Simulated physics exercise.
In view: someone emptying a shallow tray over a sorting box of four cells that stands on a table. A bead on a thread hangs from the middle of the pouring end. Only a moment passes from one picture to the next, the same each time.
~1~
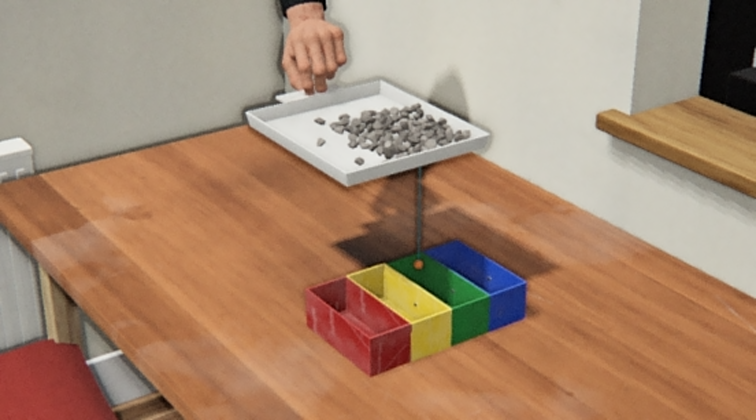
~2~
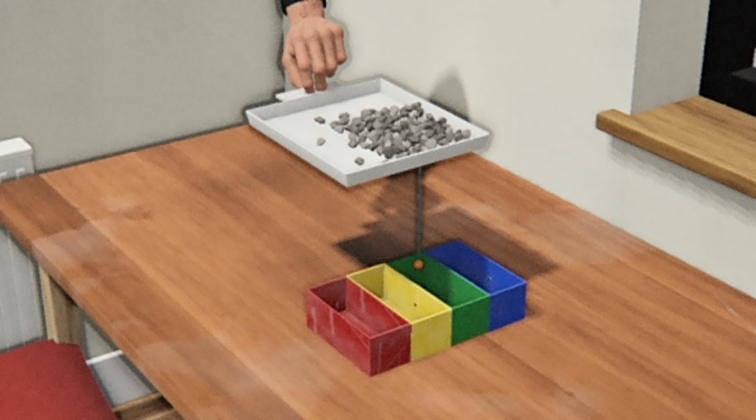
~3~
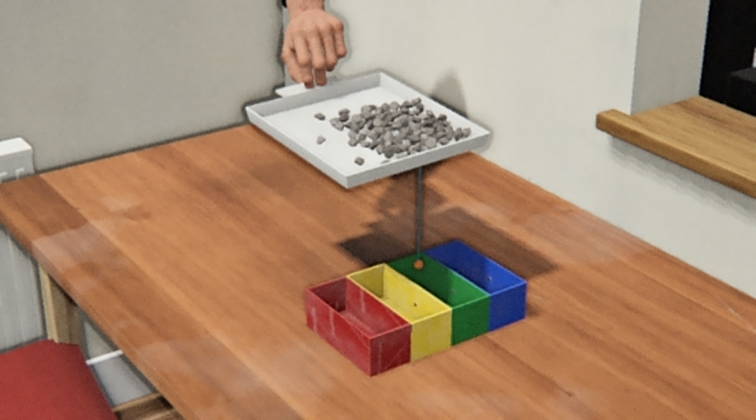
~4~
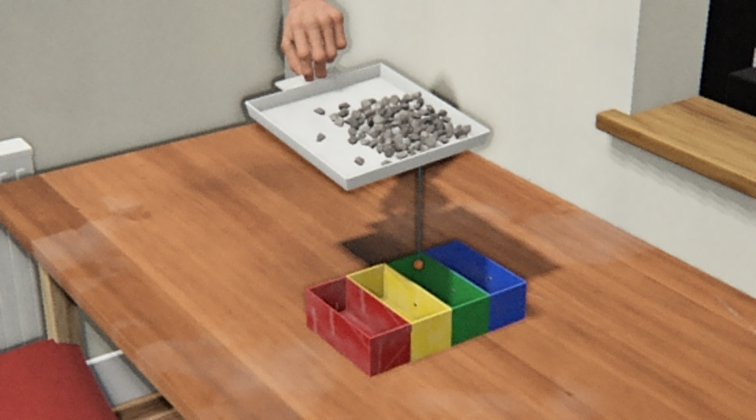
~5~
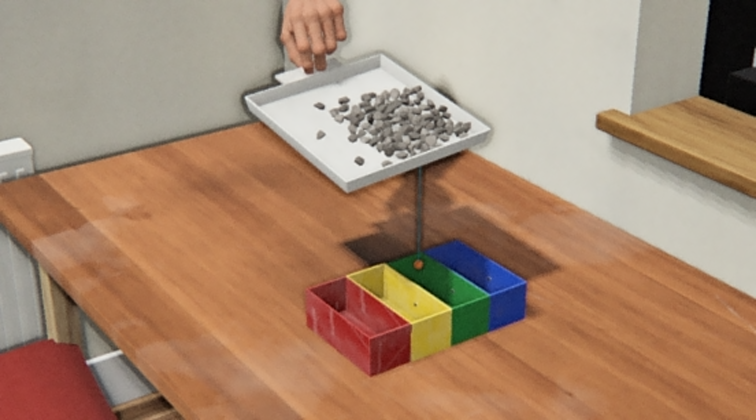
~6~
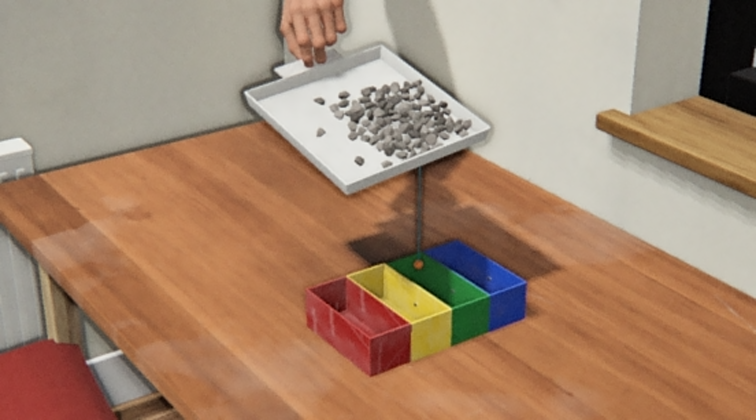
A white tray of grey gravel, gripped at its far edge by a hand at the top, tilts gradually steeper toward the viewer as its back rises, its near left corner dipping slightly while the gravel barely shifts. Below, a small orange bead hangs on a dark thread above an open box with red, yellow, green and blue cells. The fixed, raised view shows a wooden table by pale walls.
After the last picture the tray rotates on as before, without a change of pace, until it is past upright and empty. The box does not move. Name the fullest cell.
It favours the red compartment.
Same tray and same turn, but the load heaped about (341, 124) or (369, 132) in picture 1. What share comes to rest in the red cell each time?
About 80 and 70 per cent.
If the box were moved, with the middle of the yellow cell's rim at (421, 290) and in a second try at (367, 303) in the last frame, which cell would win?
One: The red one. Two: That yellow cell.
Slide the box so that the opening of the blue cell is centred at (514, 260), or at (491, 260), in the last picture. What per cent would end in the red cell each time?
Roughly 40 per cent, and 60 per cent.
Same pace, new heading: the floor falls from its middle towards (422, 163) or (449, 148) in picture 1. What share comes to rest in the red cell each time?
About 0 and 0 per cent.
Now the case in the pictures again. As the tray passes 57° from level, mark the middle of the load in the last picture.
Close to (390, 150).
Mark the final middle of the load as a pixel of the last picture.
Near (367, 336).
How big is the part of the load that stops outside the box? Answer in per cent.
Roughly 0 in a hundred.
Soon, tray tipped steeply; nearly all on the tray; a stray few falling or outside the box.
A while on, tray tipped right over; a small part on the tray; about a third in the red cell; about a quarter in the yellow cell; a stray few in the green cell; about a quarter falling or outside the box.
Towards the end, tray tipped past a quarter turn; about two thirds in the red cell; about a quarter in the yellow cell; a stray few in the green cell; a small part falling or outside the box.
Finally, tray tipped past a quarter turn; about two thirds in the red cell; about a quarter in the yellow cell; a stray few in the green cell; none in the blue cell; a small part outside the box.
